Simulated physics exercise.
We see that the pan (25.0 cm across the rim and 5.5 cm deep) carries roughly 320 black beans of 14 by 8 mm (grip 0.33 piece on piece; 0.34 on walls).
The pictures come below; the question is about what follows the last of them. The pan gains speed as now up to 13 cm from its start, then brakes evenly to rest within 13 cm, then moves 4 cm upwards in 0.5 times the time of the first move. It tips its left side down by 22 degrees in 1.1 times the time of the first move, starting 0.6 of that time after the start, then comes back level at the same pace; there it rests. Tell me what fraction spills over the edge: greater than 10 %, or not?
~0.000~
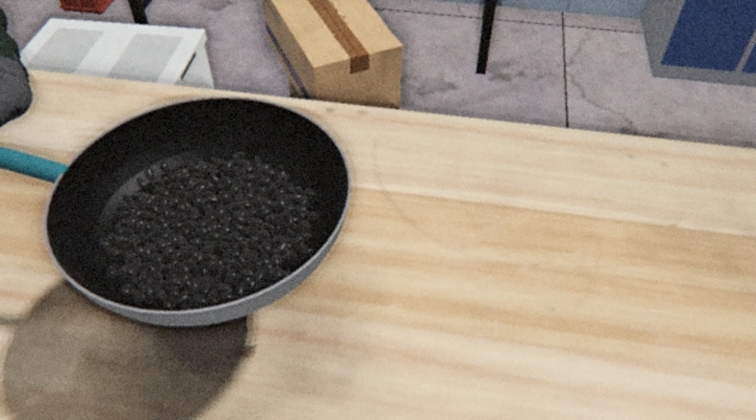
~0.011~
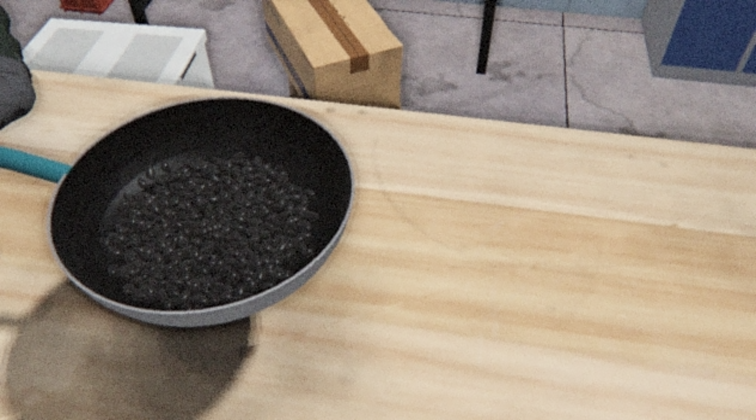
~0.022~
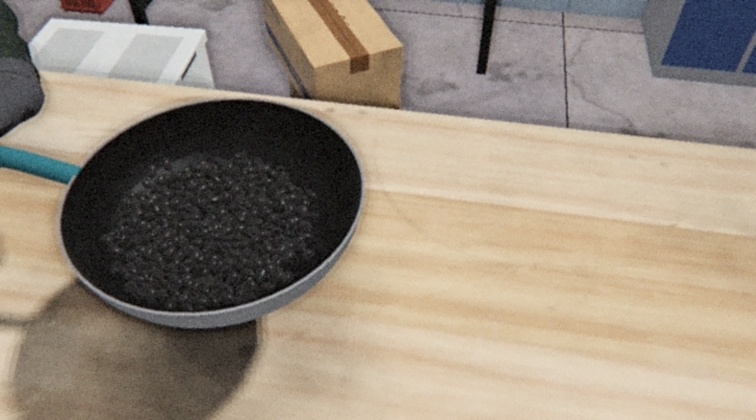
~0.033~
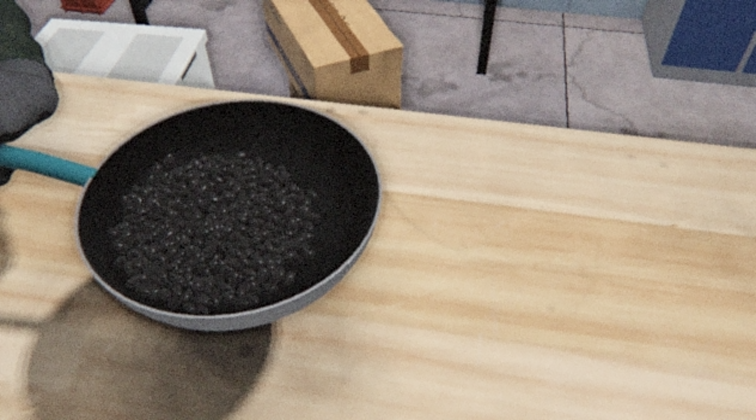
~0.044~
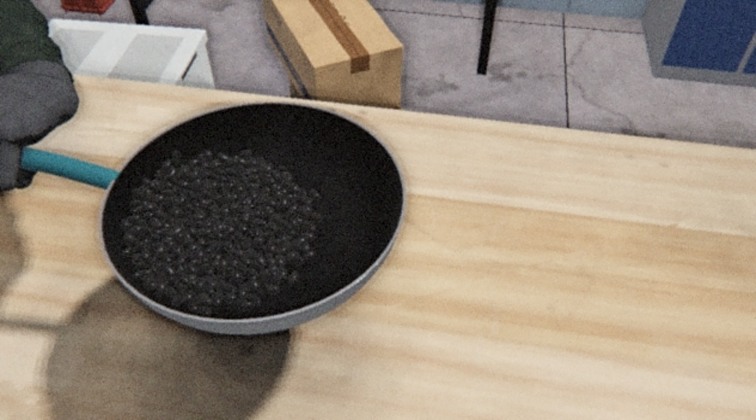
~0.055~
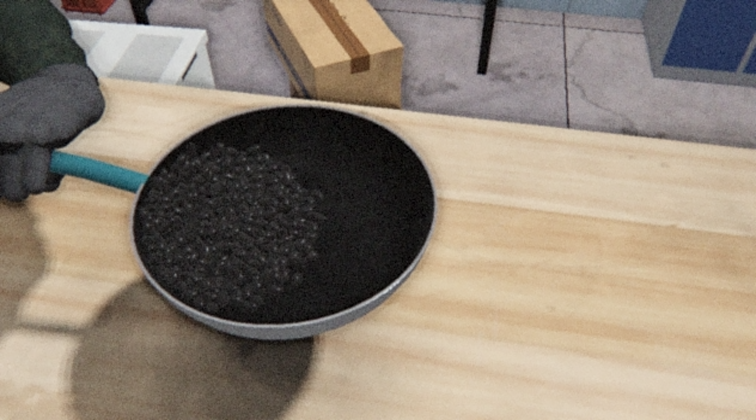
Greater than 10 %.
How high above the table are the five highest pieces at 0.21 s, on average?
Roughly 40 cm.
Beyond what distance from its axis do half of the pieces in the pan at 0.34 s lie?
I'd put it at around 9.0 cm.
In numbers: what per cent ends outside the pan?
45 %.
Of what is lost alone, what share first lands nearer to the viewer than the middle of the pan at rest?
Share there: Around 40 %.
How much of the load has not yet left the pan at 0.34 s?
I'd estimate close to 50 per cent still there.
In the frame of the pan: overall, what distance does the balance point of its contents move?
About 4.5 cm.
Then, at 0.21 s, tilt 22 degrees; pan 60 %, in the air 40 %; middle of all pieces near (654, 176).
Then, at 0.34 s, tilt 0 degrees; pan 50 %, in the air 50 %.
After 0.45 s, tilt 0 degrees; fallen right of where it stops 5 %, pan 55 %, in the air 40 %.
After 0.57 s, tilt 0 degrees; fallen right of where it stops 40 %, pan 55 %; middle of all pieces near (569, 239).
In the end, at 1.4 s, fallen right of where it stops 40 %, pan 55 %.
